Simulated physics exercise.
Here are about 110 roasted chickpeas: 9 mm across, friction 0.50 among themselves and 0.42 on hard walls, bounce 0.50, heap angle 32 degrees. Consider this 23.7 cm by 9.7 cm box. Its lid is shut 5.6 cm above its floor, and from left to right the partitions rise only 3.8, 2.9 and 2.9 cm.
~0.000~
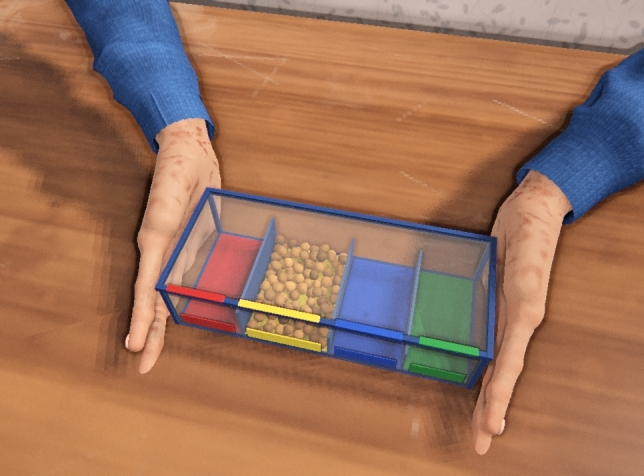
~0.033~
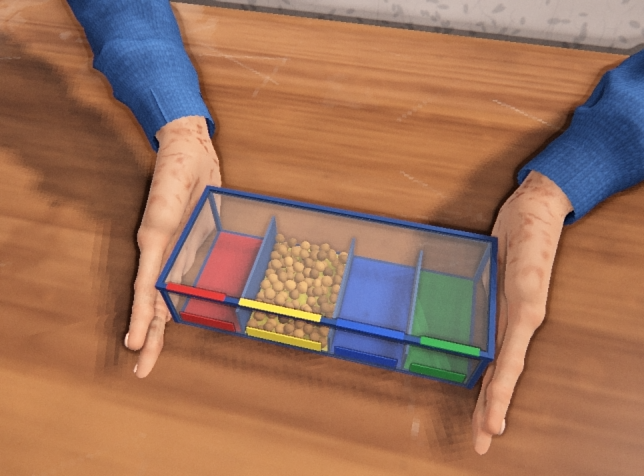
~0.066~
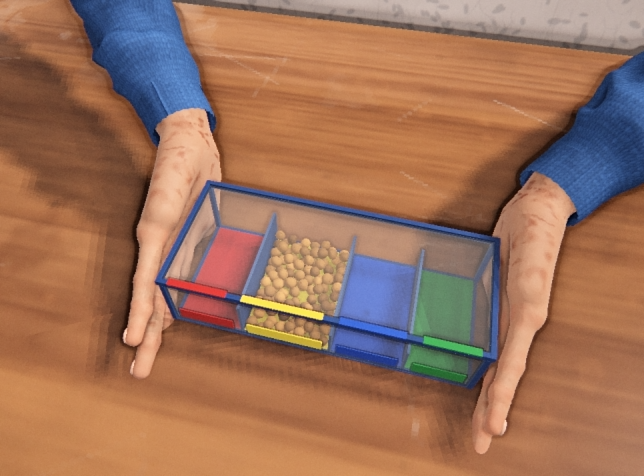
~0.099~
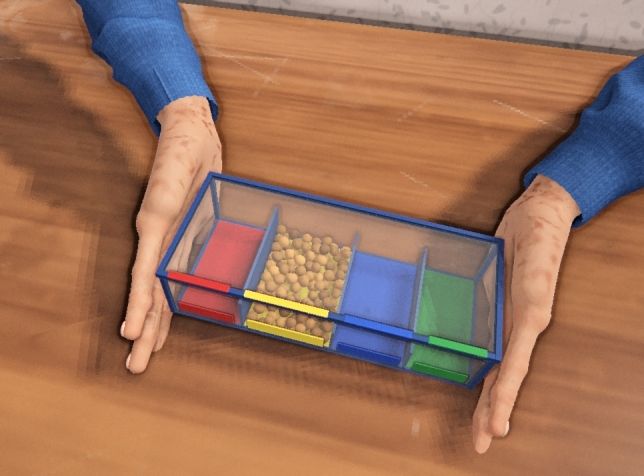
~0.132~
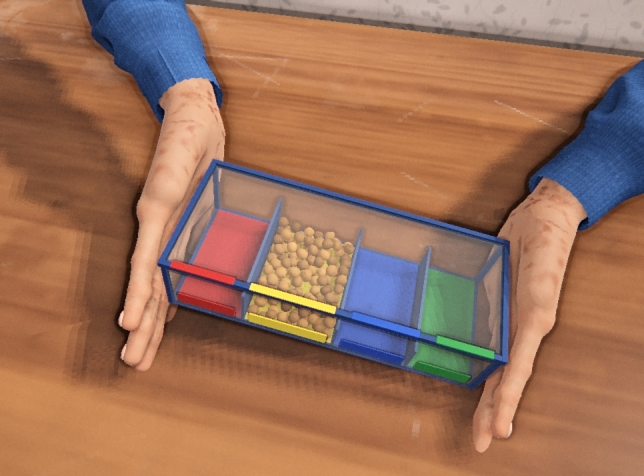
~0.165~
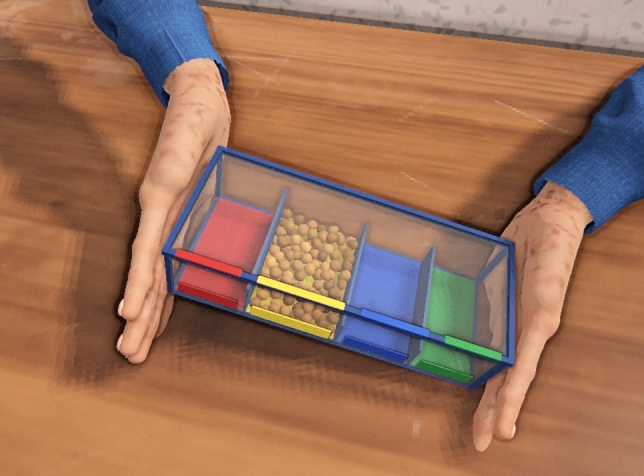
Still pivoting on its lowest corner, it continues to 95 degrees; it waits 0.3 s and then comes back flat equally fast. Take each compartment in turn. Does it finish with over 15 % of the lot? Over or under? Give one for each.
Red under; blue under; green over; yellow over.
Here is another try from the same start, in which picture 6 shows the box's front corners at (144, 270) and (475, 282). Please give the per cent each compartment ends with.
In the end red holds 60 %, blue holds 0 %, green holds 0 % and yellow holds 40 %.
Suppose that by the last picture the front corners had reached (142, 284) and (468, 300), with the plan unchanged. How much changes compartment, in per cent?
That would be some 40 in a hundred.
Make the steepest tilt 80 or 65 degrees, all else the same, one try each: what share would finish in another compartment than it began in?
I'd put them near 30 and 5 percent in that order.
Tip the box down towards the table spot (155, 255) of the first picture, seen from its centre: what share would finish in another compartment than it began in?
The share comes to about 45 in a hundred.
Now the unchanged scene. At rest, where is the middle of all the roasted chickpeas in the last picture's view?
Est. centre at rest: (437, 318) px.
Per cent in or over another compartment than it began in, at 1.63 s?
Some 70 percent.
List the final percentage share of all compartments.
Red: 0 %, blue: 0 %, green: 70 %, yellow: 30 %.
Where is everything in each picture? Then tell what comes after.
The first picture shows box tilt 0 degrees, front corners at (162, 286) and (486, 354); yellow 100 %.
The second picture shows box tilt 1 degrees, front corners at (162, 284) and (487, 354).
The third picture shows box tilt 2 degrees, front corners at (162, 280) and (490, 354).
The fourth picture shows box tilt 5 degrees, front corners at (163, 272) and (494, 356), lowest corner right back.
The fifth picture shows box tilt 9 degrees, front corners at (165, 262) and (500, 357), lowest corner right back.
The sixth picture shows box tilt 13 degrees, front corners at (169, 250) and (507, 359), lowest corner right back; yellow 100 %. Its pace works out near 120 degrees a second.
Then, at 1.05 s, tilt 95 degrees; blue 20 %, green 40 %, yellow 40 %.
After 1.63 s, tilt 52 degrees; green 70 %, yellow 30 %.
Then, at 2.27 s, tilt 0 degrees; green 70 %, yellow 30 %.
In the end, at 2.9 s, red 0 %, blue 0 %, green 70 %, yellow 30 %.
